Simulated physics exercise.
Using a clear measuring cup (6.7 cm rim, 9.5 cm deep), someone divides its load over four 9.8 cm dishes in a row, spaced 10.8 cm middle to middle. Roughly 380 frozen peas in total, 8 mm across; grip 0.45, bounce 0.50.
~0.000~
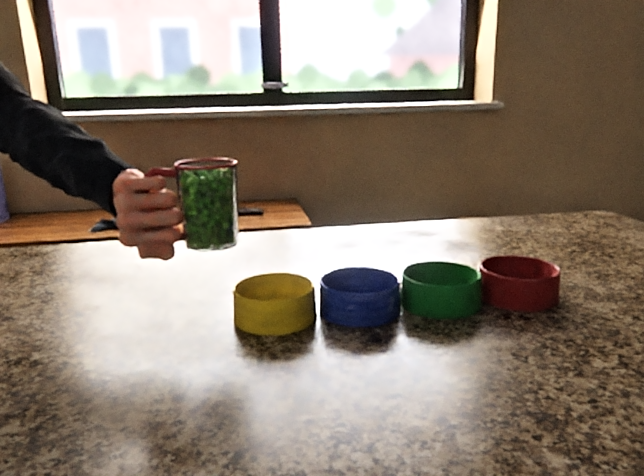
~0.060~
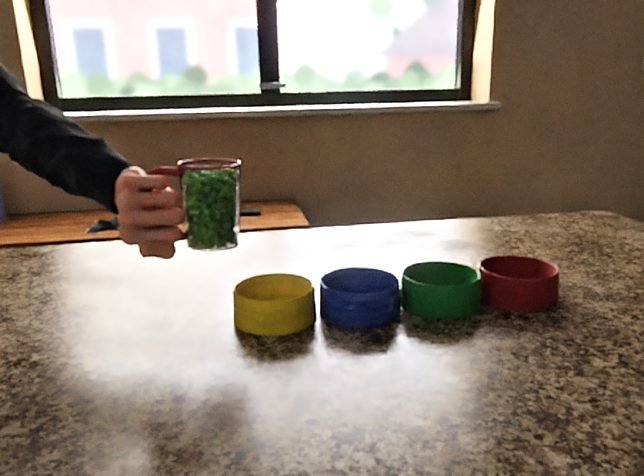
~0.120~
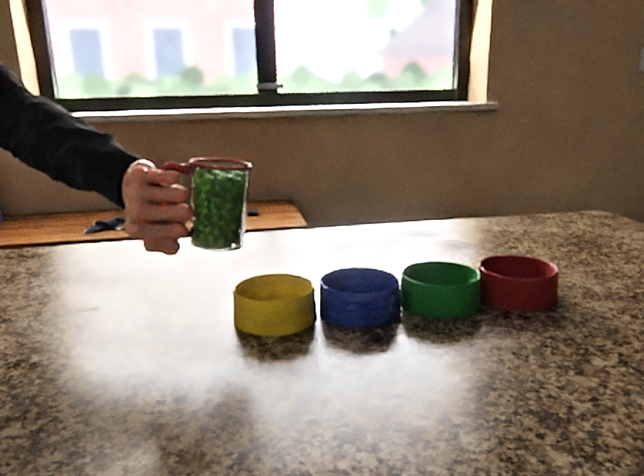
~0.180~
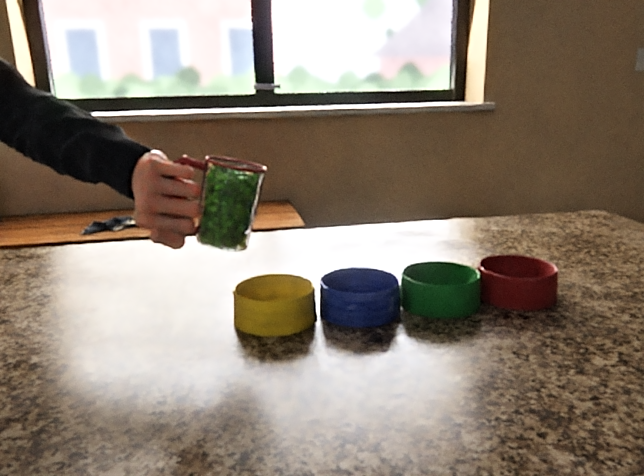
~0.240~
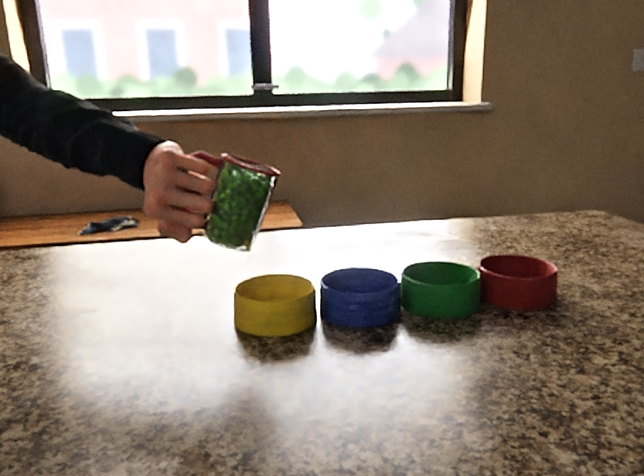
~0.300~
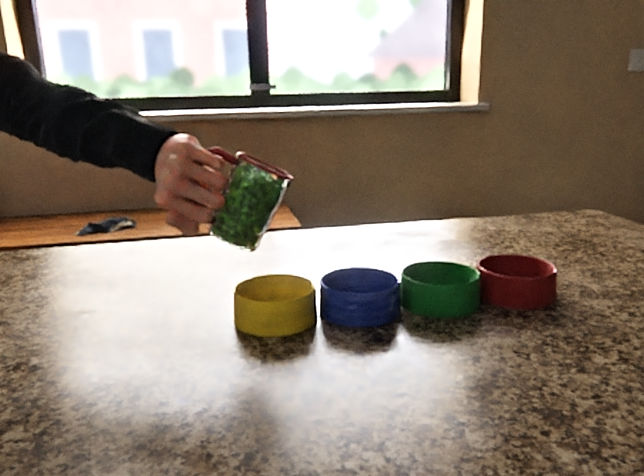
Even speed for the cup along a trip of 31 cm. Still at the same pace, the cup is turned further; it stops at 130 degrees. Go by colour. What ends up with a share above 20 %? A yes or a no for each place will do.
One by one: Red dish: I think it's going to gather a fifth or less of the pieces, blue dish: I think it's going to gather a fifth or less of the pieces, green dish: I think it's going to gather in excess of a fifth of the pieces, yellow dish: I think it's going to gather a fifth or less of the pieces, counter: I think it's going to gather a fifth or less of the pieces.
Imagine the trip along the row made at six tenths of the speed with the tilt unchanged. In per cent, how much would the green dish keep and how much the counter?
In that case: Green 0, and counter 10.
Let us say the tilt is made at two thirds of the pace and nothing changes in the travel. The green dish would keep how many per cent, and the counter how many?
In the green dish 10; on the counter 10.
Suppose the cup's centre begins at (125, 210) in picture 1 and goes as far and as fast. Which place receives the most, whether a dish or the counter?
Most of it lands at blue.
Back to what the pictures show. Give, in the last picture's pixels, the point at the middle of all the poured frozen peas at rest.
Close to pixel (445, 286).
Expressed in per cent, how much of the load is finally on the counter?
Close to 5 %, more or less.
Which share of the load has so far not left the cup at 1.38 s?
Near 0 per cent of the load.
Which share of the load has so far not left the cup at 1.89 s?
Roughly 0 per cent of the load.
After 0.95 s, tilt 100 degrees; cup holds 90 %.
After 1.38 s, tilt 130 degrees; cup holds 0 %, green 95 %.
After 1.89 s, tilt 130 degrees; cup holds 0 %, green 90 %.
In the end, at 2.2 s, red 0 %, blue 0 %, green 90 %, yellow 0 %, counter 5 %.
